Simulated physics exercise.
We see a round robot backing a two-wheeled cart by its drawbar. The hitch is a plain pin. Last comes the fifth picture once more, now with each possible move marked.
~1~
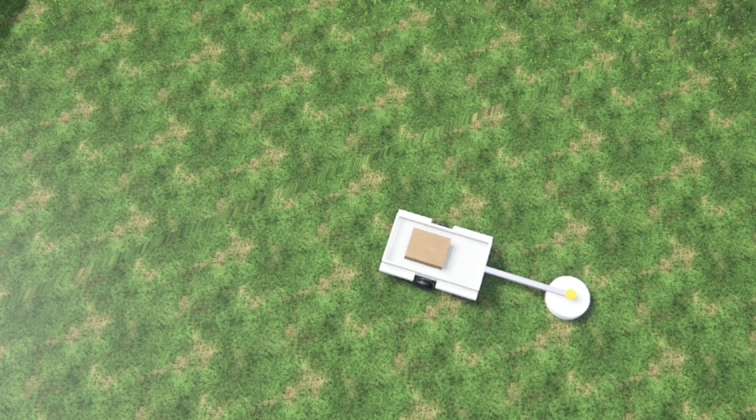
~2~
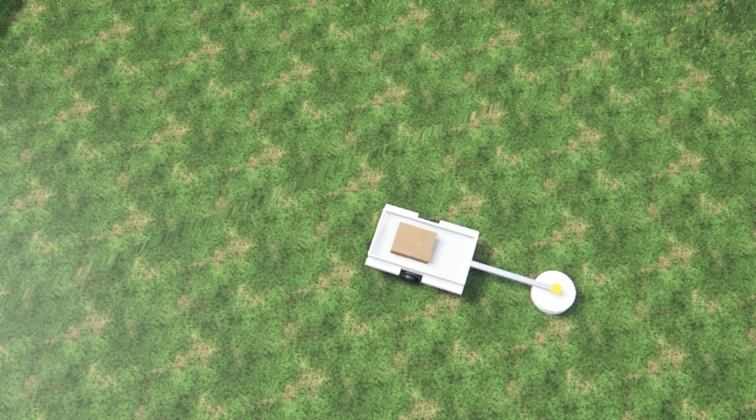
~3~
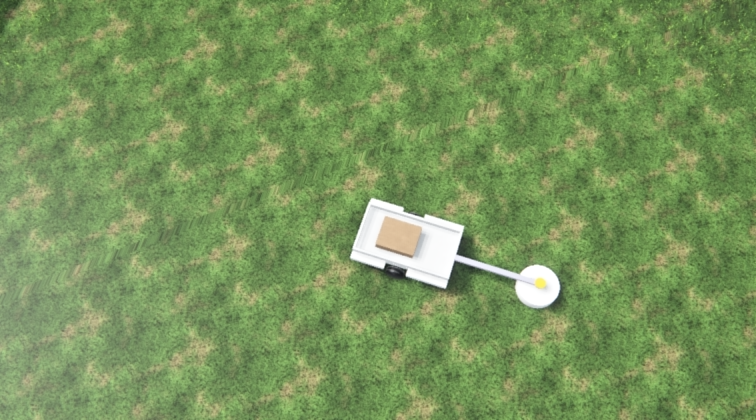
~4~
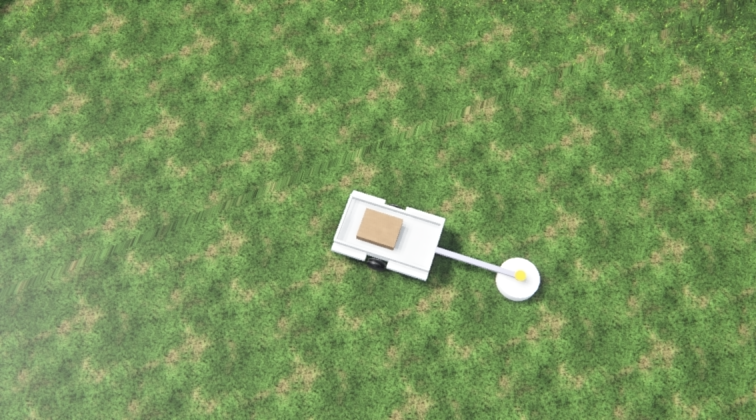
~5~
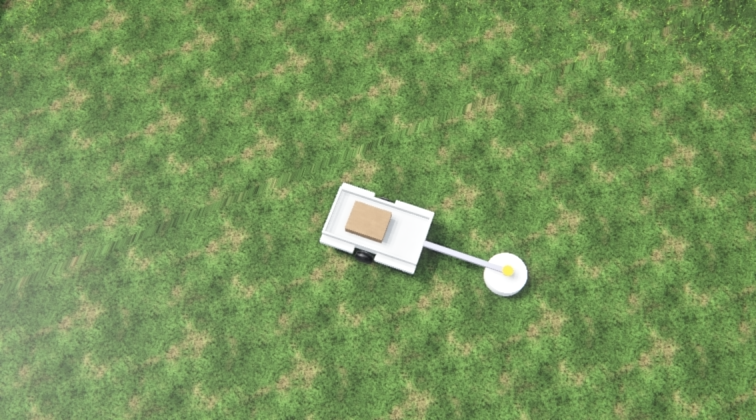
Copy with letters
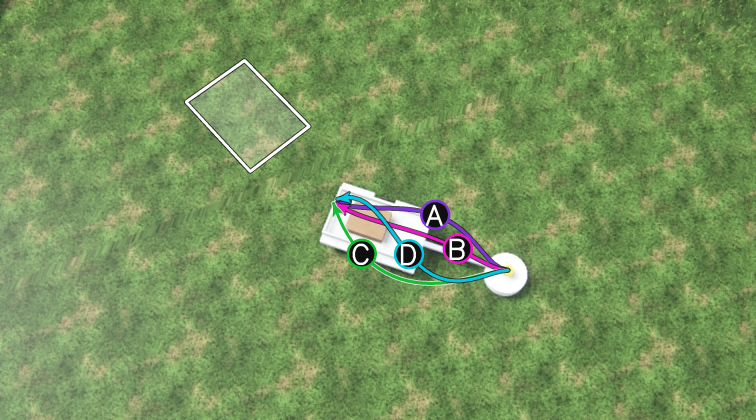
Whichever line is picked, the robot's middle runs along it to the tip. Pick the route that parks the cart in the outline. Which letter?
Route C.
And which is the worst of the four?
Route A.
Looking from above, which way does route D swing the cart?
Clockwise.
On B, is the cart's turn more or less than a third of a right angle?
Less than that.
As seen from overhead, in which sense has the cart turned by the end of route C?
On that route, clockwise.
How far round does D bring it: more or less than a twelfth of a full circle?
It turns less than that.
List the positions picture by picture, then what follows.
In the first picture, white cart (437, 253); robot (568, 297).
In the second picture, robot (554, 292); white cart (423, 248).
In the third picture, robot (538, 286); white cart (408, 242).
In the fourth picture, robot (518, 279); white cart (389, 234).
In the fifth picture, robot (506, 274); white cart (378, 227).
On the copy, A from (508, 270) via (435, 215) to (337, 203); B from (508, 270) via (422, 234) to (337, 204); C from (508, 270) via (400, 279) to (333, 203); D from (508, 270) via (409, 254) to (337, 199); the bay at (247, 114).
On C. First, robot (431, 287), cart (326, 201).
Then, robot (363, 259), cart (283, 158).
Finally, robot (333, 205), cart (247, 115); the cart stands in the bay.
By contrast, A leaves the cart at (198, 213), out of the bay; B leaves the cart at (203, 178), out of the bay; D leaves the cart at (220, 143), out of the bay.
